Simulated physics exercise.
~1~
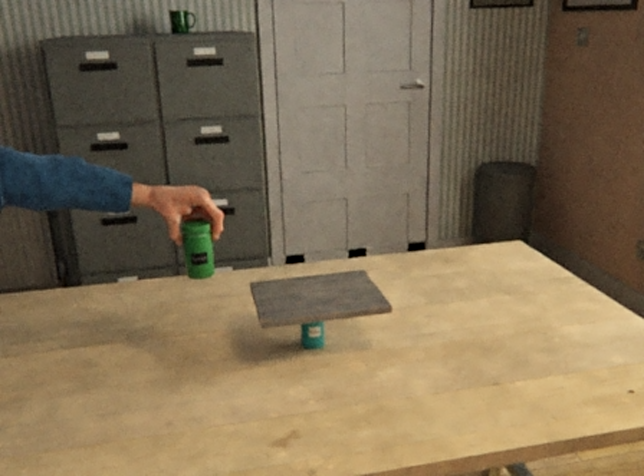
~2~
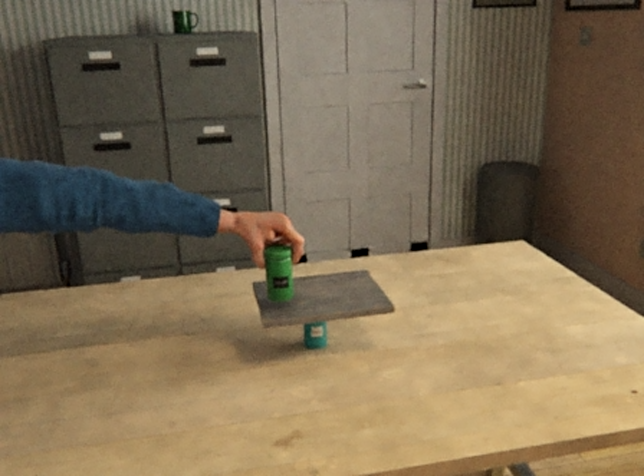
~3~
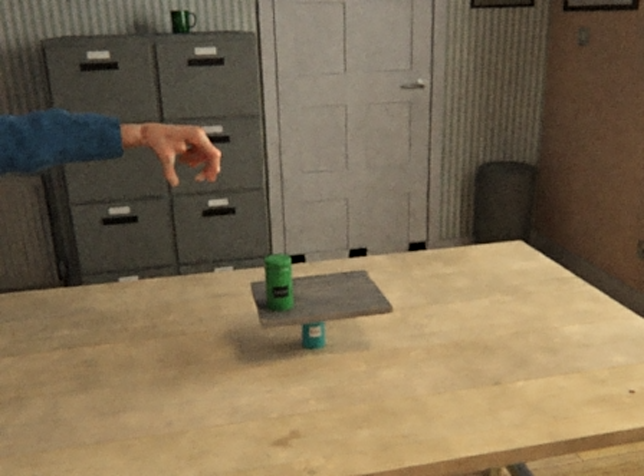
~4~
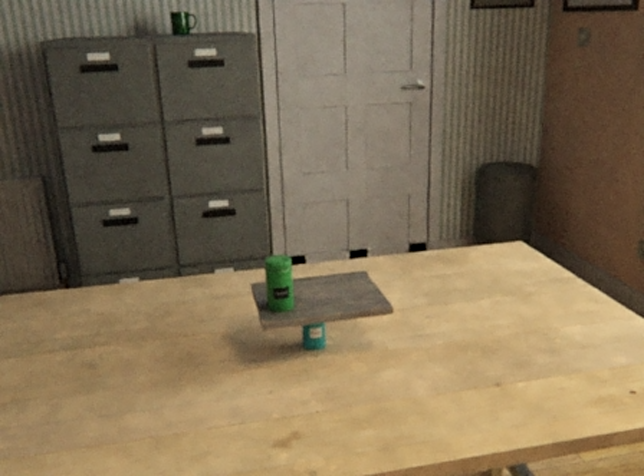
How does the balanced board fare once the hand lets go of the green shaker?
The board stays balanced on the turquoise shaker, with the green shaker standing upright near its left edge.
